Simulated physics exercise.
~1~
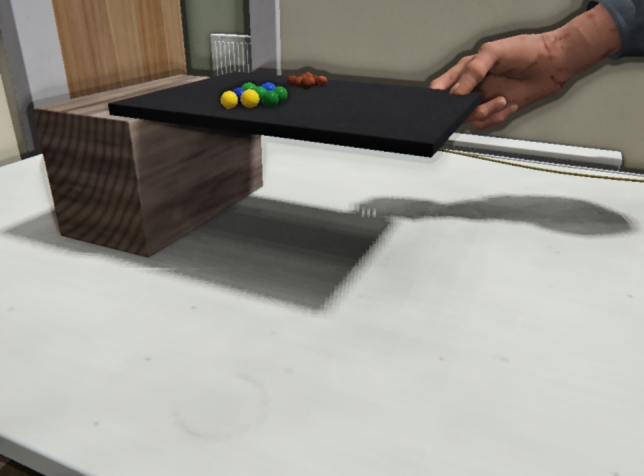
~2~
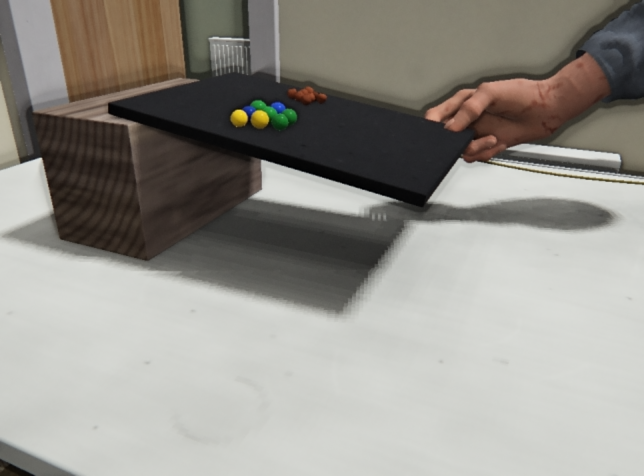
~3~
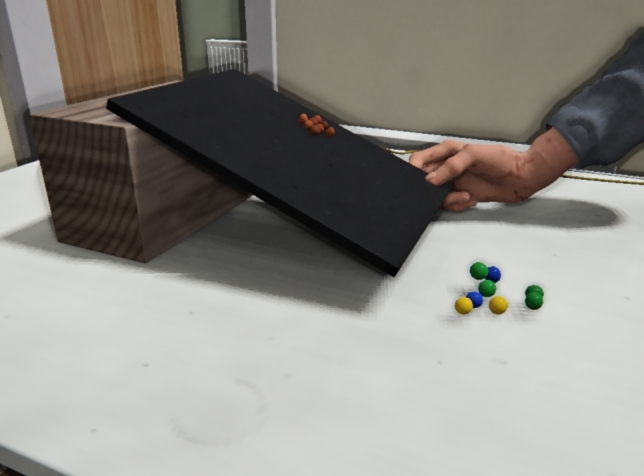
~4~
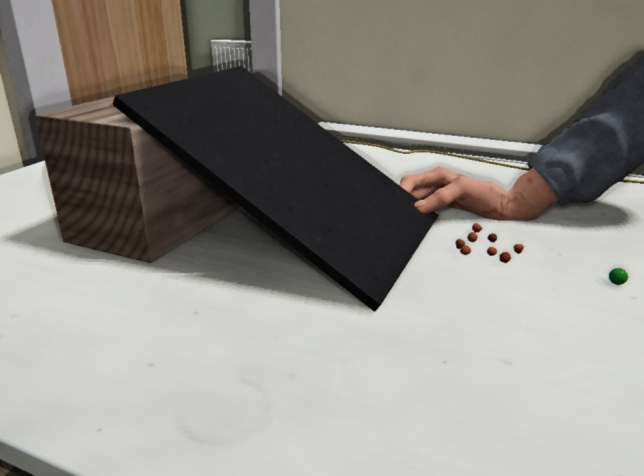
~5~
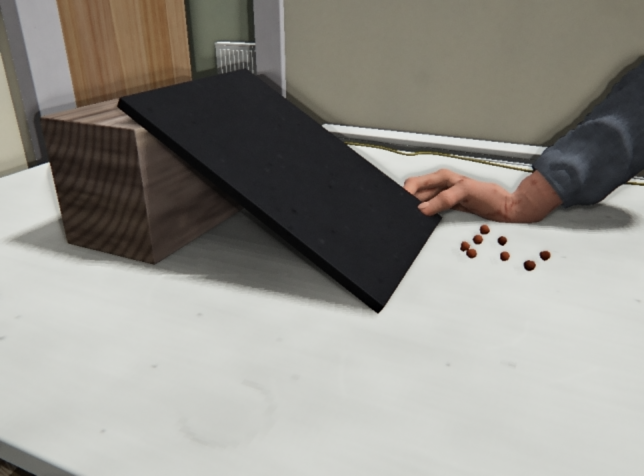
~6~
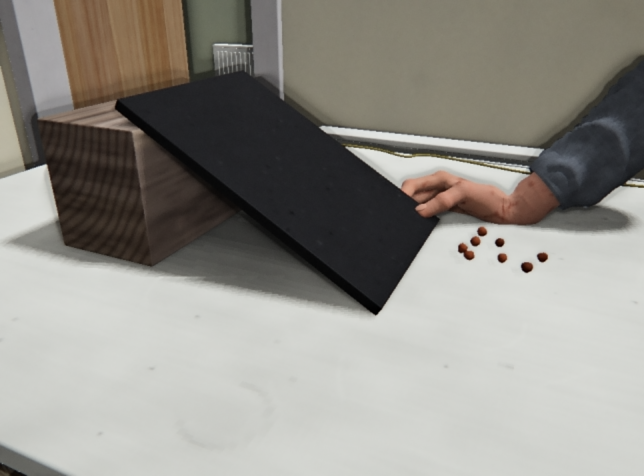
In the video, a hand lowers one end of a black board propped on a wooden block, and yellow, green and blue balls roll off rightward across the white table and out of view. Small reddish-brown pieces slide off later and come to rest near the board's lower end.
